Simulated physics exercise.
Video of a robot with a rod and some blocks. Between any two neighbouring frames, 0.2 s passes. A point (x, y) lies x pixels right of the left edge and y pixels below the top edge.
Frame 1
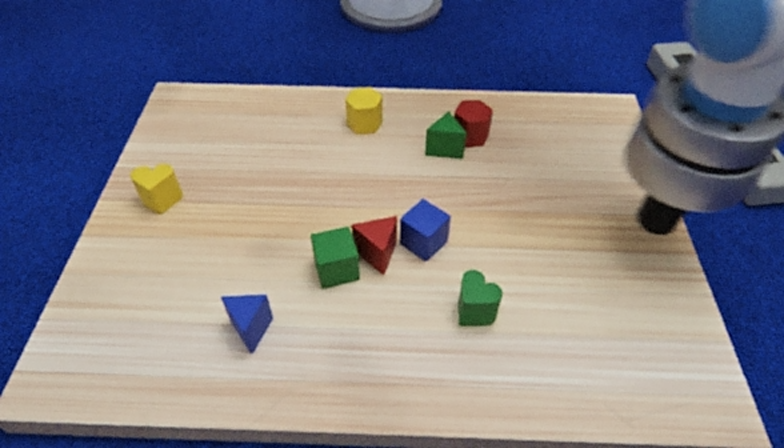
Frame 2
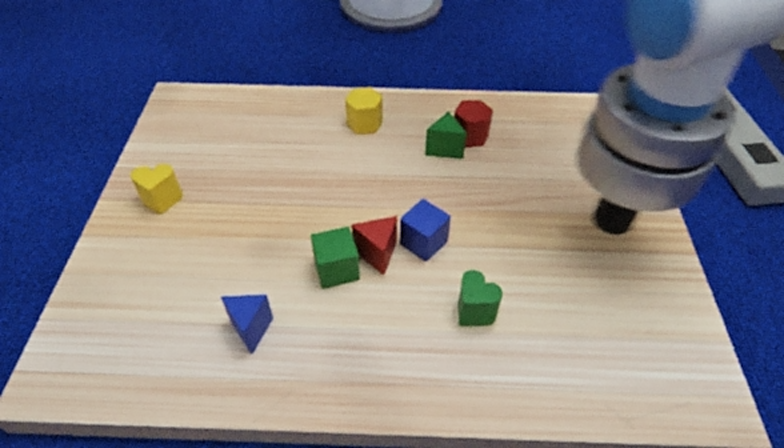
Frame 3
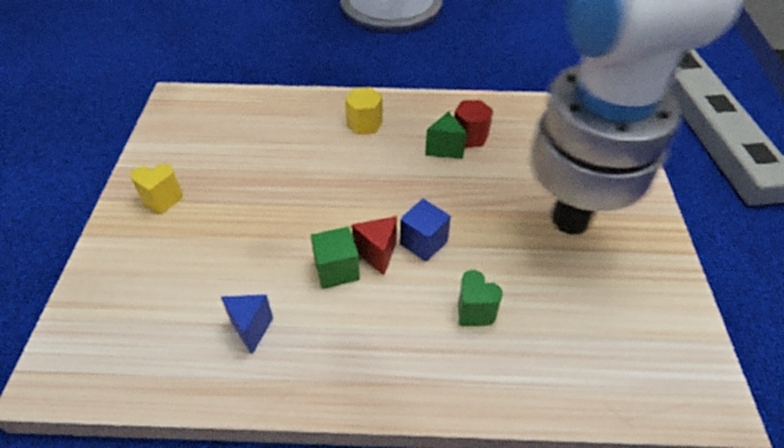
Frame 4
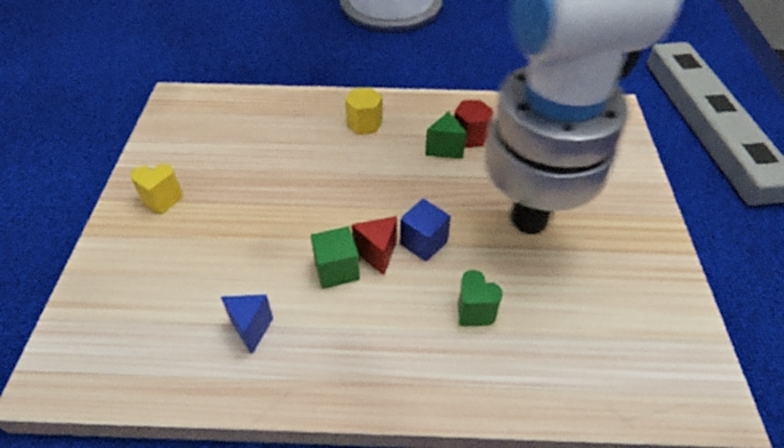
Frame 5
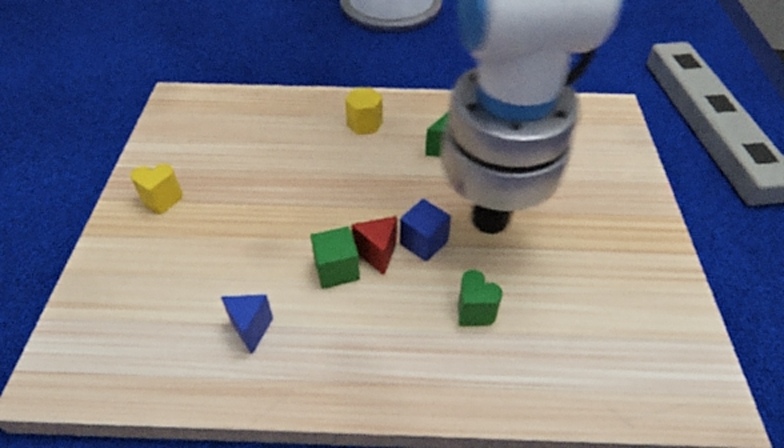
Robot arm with a dark rod sliding steadily left across a wooden board toward a blue block, the scattered coloured blocks staying still.
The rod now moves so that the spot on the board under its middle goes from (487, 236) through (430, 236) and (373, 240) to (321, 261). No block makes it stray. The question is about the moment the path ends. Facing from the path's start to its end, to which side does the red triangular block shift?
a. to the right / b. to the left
a.
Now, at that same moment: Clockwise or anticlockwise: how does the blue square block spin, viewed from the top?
Twists clockwise.
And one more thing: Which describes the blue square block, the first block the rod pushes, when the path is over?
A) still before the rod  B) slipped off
Option A.
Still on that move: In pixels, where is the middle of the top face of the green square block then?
So, by the moment the path ends, you'll find the top centre of the green square block at (287, 269).
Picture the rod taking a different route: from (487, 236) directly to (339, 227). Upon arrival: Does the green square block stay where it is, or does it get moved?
Once the path is done, it is somewhere new.
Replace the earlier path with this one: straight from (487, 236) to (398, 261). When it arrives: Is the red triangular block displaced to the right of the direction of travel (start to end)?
Yes, it checks out.
What follows on the original path. One third of the way, rod (430, 221); green square block (327, 246), turned 20° anticlockwise; red triangular block (363, 222), turned 25° anticlockwise; blue square block (394, 218), turned 40° clockwise.
Two thirds of the way, rod (372, 225); green square block (305, 256), turned 65° anticlockwise; red triangular block (299, 223), turned 25° anticlockwise; blue square block (333, 221), turned 40° clockwise.
At the end, rod (318, 246); green square block (287, 269), turned 80° anticlockwise; red triangular block (247, 224); blue square block (278, 232), turned 60° clockwise; green heart-shaped block in place.
